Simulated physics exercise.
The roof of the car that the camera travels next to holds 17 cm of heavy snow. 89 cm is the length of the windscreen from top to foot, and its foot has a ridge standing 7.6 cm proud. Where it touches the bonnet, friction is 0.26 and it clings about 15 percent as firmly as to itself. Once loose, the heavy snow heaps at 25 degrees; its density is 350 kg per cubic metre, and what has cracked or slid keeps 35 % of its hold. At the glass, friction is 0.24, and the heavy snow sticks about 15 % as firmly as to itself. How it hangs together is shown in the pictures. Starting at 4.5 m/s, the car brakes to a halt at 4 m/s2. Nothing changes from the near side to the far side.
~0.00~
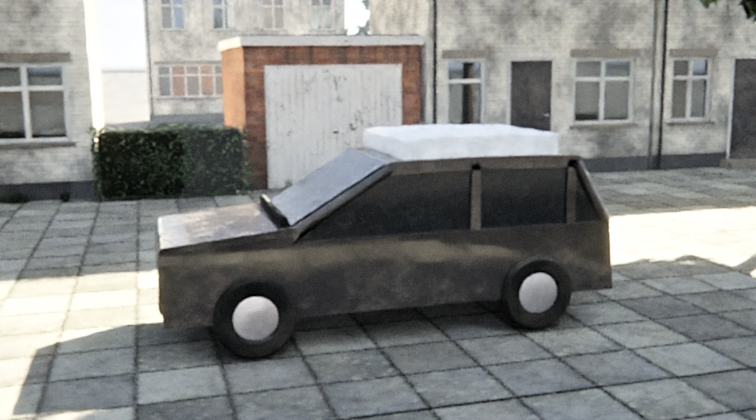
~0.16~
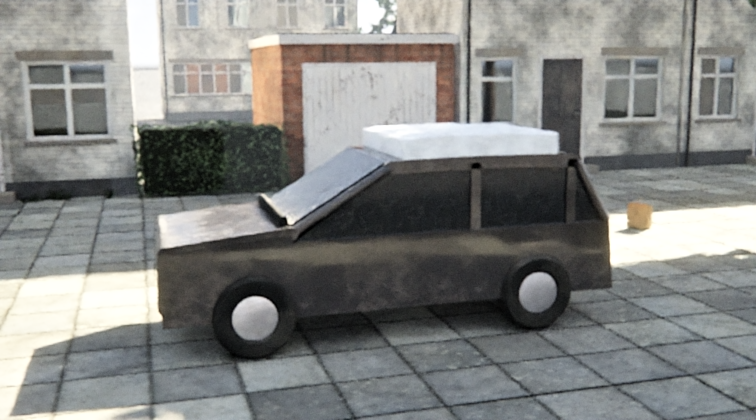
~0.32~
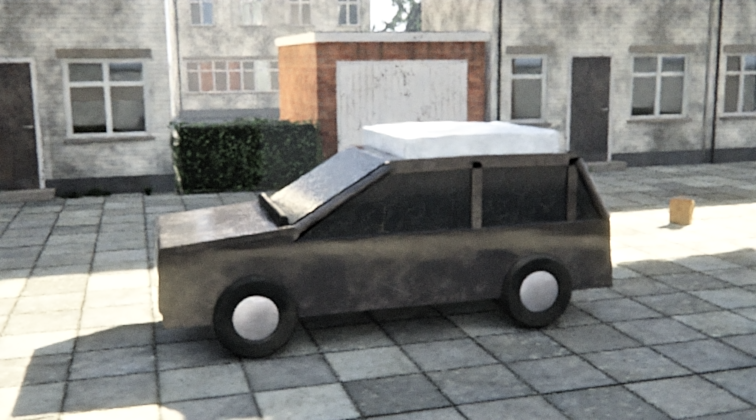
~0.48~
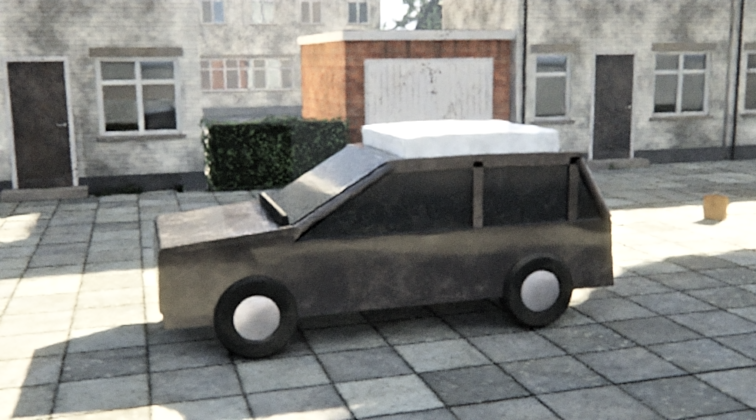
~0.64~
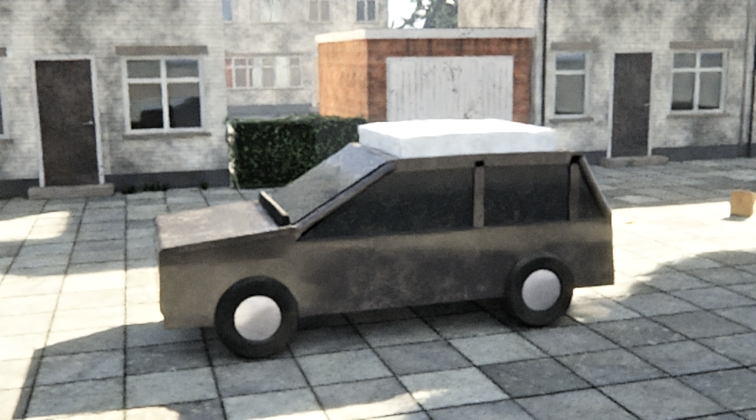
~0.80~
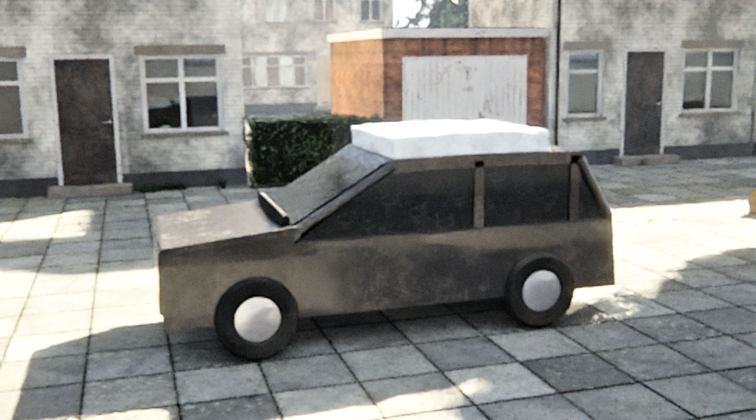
A dark grey-brown, boxy car drives left across a sunlit paved square, seen from its left side by a camera that keeps pace with it. A thick white slab of snow lies on its roof, and behind stand pale houses, a brick garage and a dark green hedge. The background drifts right, ever more slowly, a small tan object leaving at the right, while the snow slides slightly forward toward the windscreen.
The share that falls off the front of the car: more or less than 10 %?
Lower than 10 %.
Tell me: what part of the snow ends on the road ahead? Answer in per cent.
About 0 %.
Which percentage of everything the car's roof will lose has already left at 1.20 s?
Fraction so far: Roughly 50 %.
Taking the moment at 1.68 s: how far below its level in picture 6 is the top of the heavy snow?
Measured change: Around 0 cm.
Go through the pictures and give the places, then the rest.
The first frame shows front end of the heavy snow at (405, 142).
The second frame shows front end of the heavy snow at (405, 142).
The third frame shows front end of the heavy snow at (405, 141), its middle shifted 4 mm.
The fourth frame shows front end of the heavy snow at (404, 140), its middle shifted 1.8 cm.
The fifth frame shows front end of the heavy snow at (401, 140), its middle shifted 5.0 cm.
The sixth frame shows front end of the heavy snow at (394, 145), its middle shifted 11 cm.
By 1.20 s, 79 % of the snow is on the roof, 21 % on the glass, none on the bonnet and none has gone off the nose.
By 1.68 s, 56 % of the snow is on the roof, 36 % on the glass, 8 % on the bonnet and none has gone off the nose.
By 2.15 s, 56 % of the snow is on the roof, 27 % on the glass, 17 % on the bonnet and none has gone off the nose.
By 2.62 s, 56 % of the snow is on the roof, 26 % on the glass, 18 % on the bonnet and none has gone off the nose.
By 3.00 s, at the end, 56 % of the snow is on the roof, 26 % on the glass, 18 % on the bonnet and none has gone off the nose.
